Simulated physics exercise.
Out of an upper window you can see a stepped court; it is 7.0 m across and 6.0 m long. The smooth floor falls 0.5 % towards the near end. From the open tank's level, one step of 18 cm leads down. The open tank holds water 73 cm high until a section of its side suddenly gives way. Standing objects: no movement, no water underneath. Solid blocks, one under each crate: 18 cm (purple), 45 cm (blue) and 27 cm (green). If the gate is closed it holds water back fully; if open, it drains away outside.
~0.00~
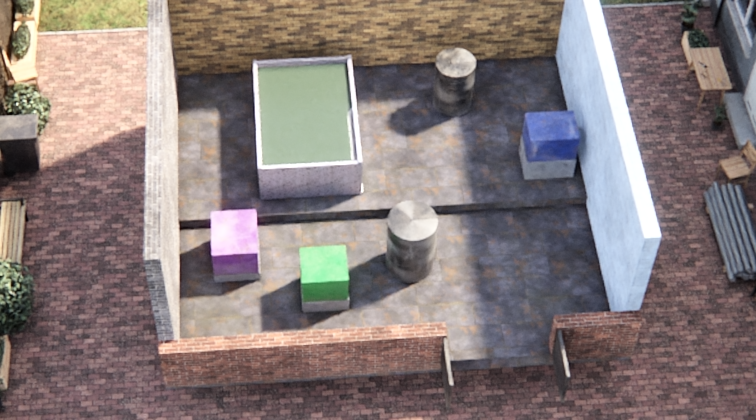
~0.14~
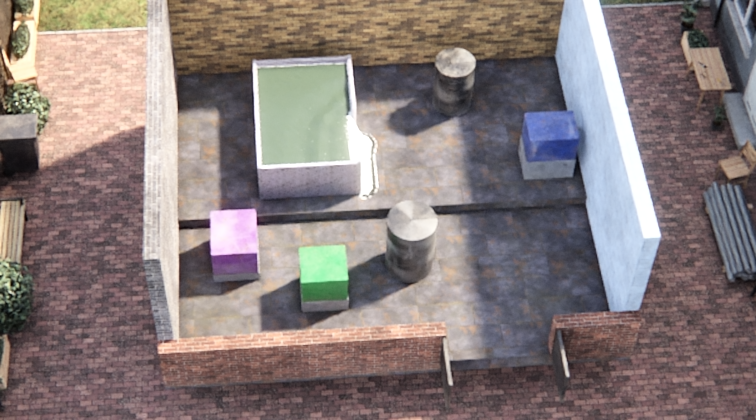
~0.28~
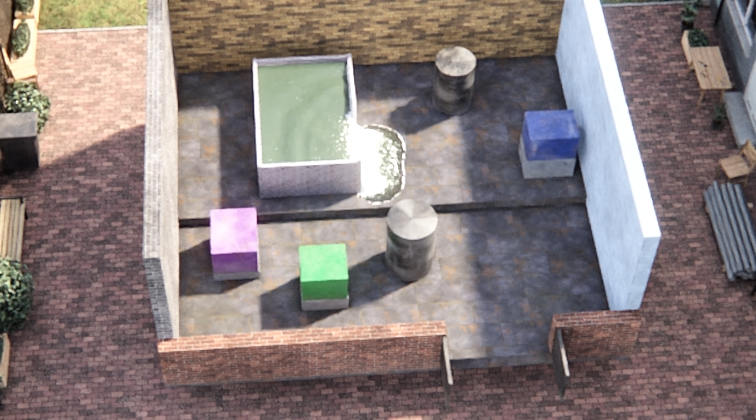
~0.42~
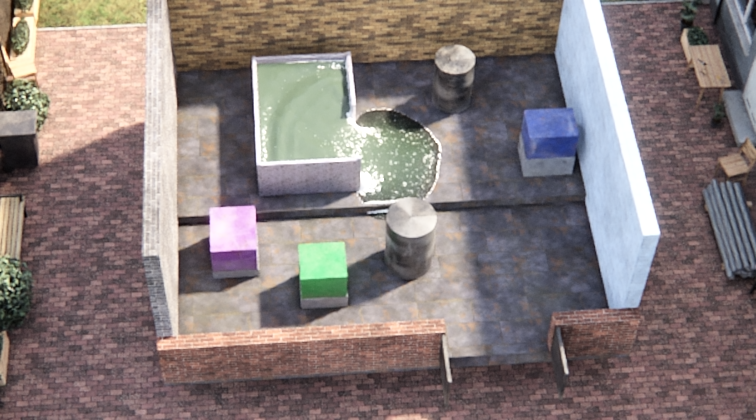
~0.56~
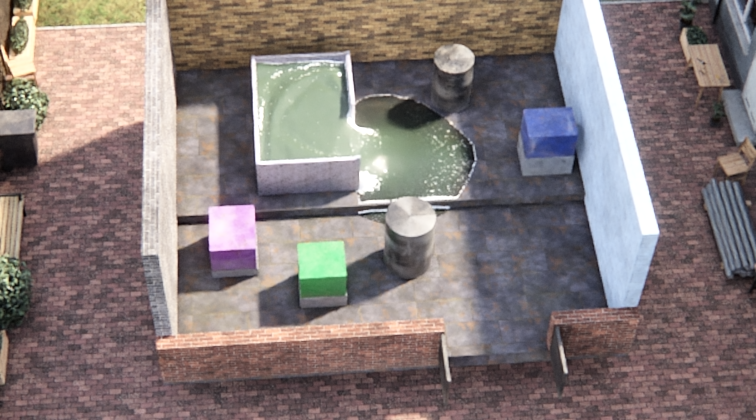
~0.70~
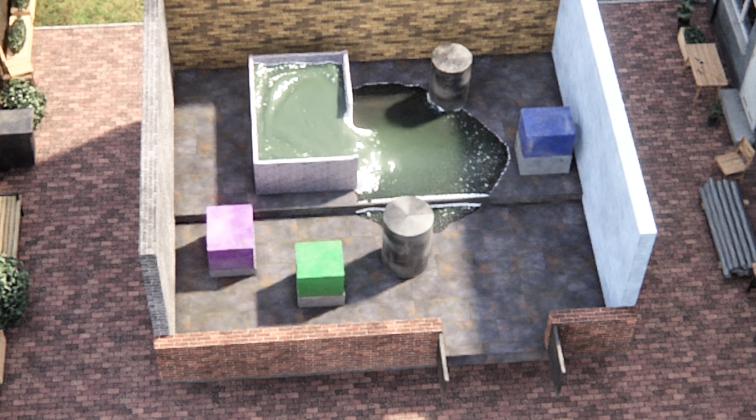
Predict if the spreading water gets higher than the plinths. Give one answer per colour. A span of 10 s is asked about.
I would say the purple crate remains dry, the blue crate remains dry, the green crate remains dry.
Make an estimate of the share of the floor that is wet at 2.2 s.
I'd guess around 45 %.
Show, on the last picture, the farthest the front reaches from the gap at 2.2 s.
(606, 333).
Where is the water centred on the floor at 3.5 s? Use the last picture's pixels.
(434, 170).
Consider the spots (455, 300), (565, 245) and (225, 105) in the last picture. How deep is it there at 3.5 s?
2, 16 and 0 cm, respectively.
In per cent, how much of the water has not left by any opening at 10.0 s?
Still there: Roughly 80 %.
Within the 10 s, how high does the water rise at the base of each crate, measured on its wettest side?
Purple 12 cm, blue 32 cm, green 13 cm at the peak.
After 1.4 s water covers 30 % of the floor and is deepest (37 cm) near (364, 172); purple plinth not reached, blue plinth reached, green plinth not reached.
After 2.2 s water covers 45 % of the floor and is deepest (34 cm) near (606, 333); purple plinth not reached, blue plinth reached, green plinth not reached.
After 3.5 s water covers 50 % of the floor and is deepest (34 cm) near (604, 323); purple plinth not reached, blue plinth reached, green plinth reached.
After 6.0 s water covers 80 % of the floor and is deepest (17 cm) near (176, 360); purple plinth reached, blue plinth reached, green plinth reached.
After 10.0 s water covers 100 % of the floor and is deepest (14 cm) near (219, 229); highest at the purple plinth 12 cm, highest at the blue plinth 32 cm, highest at the green plinth 13 cm.
